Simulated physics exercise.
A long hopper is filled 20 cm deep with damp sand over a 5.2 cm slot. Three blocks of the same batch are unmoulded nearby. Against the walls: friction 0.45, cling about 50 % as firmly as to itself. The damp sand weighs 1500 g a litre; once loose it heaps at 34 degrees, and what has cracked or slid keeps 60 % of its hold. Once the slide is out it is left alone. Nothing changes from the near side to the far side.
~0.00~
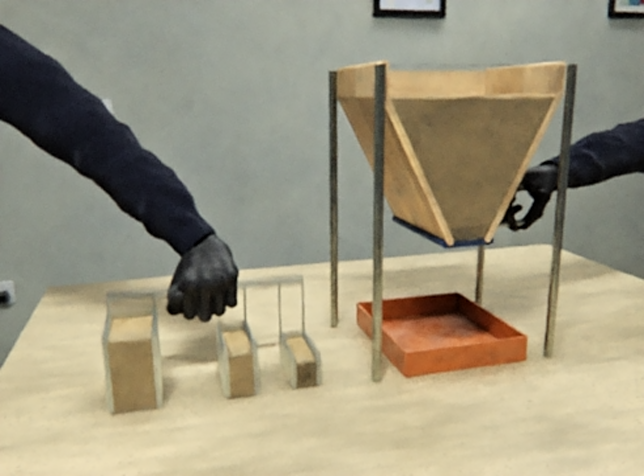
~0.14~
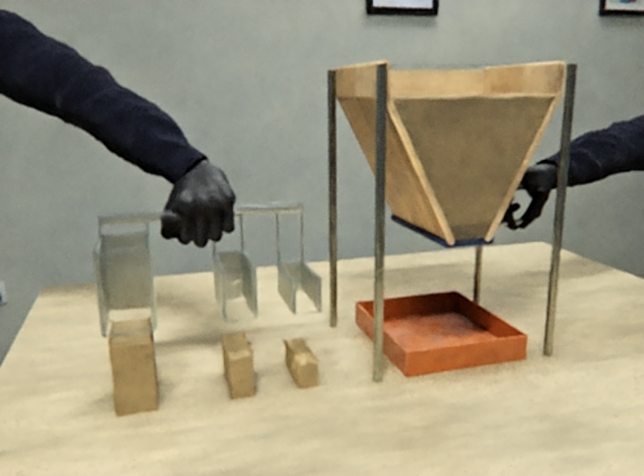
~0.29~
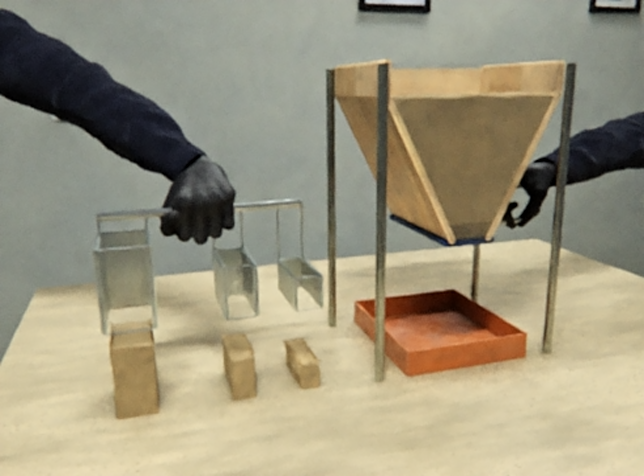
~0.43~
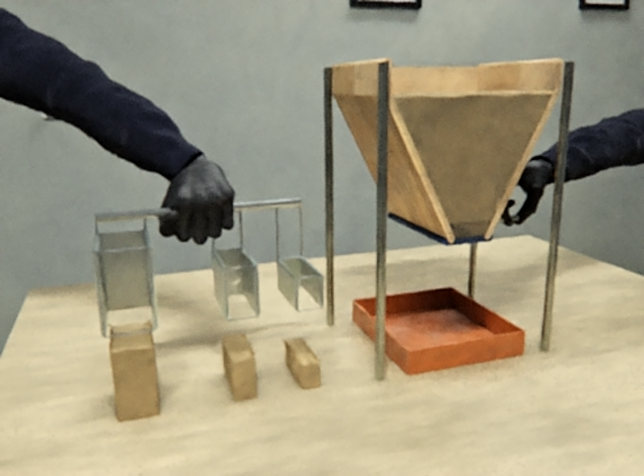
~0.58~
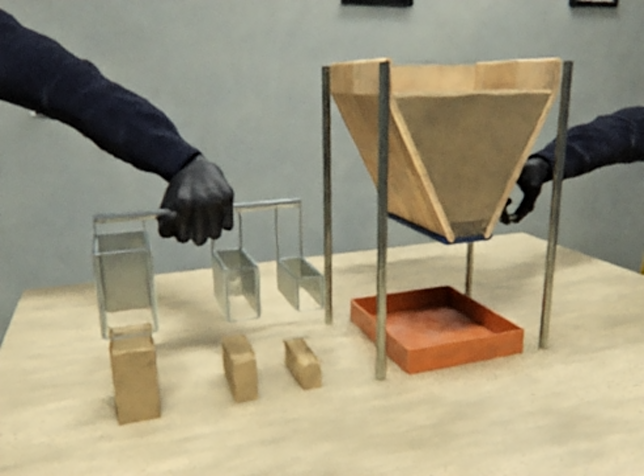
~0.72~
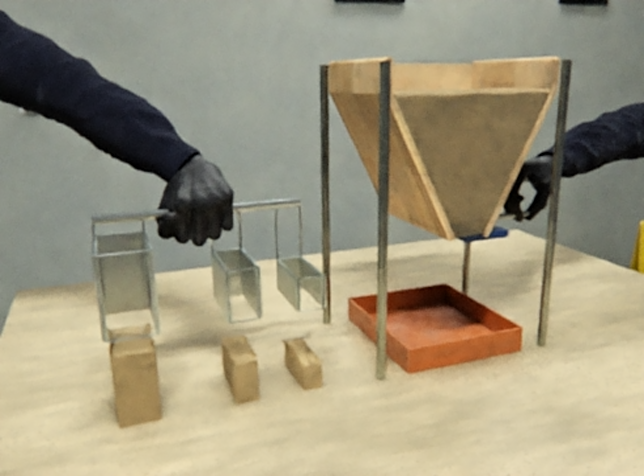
A gloved hand lifts metal moulds off three sandy blocks, then another gloved hand starts sliding a blue plate from under a hopper.
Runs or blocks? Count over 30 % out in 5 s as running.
Left alone, it arches.
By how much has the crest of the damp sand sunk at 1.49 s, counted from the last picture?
About 0.0 cm.
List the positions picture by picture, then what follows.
The first picture shows end of the slide at (485, 242), not yet moved; top of the damp sand at (446, 98); blocks stand 10 cm, 6.2 cm, 3.9 cm (left to right).
The second picture shows end of the slide at (486, 241), not yet moved; top of the damp sand at (447, 97); blocks stand 10 cm, 6.2 cm, 3.9 cm (left to right).
The third picture shows end of the slide at (486, 240), not yet moved; top of the damp sand at (448, 97); blocks stand 10 cm, 6.2 cm, 3.9 cm (left to right).
The fourth picture shows end of the slide at (485, 239), not yet moved; top of the damp sand at (448, 96); blocks stand 10 cm, 6.2 cm, 3.9 cm (left to right).
The fifth picture shows end of the slide at (485, 238), not yet moved; top of the damp sand at (448, 95); blocks stand 10 cm, 6.2 cm, 3.9 cm (left to right).
The sixth picture shows end of the slide at (502, 235), moved 3.3 cm; top of the damp sand at (448, 94); blocks stand 10 cm, 6.2 cm, 3.9 cm (left to right).
After 1.07 s, 0 % has run out.
After 1.49 s, 0 % has run out.
After 1.90 s, 0 % has run out.
After 2.32 s, 0 % has run out.
After 5.62 s, at the end, 0 % has run out.
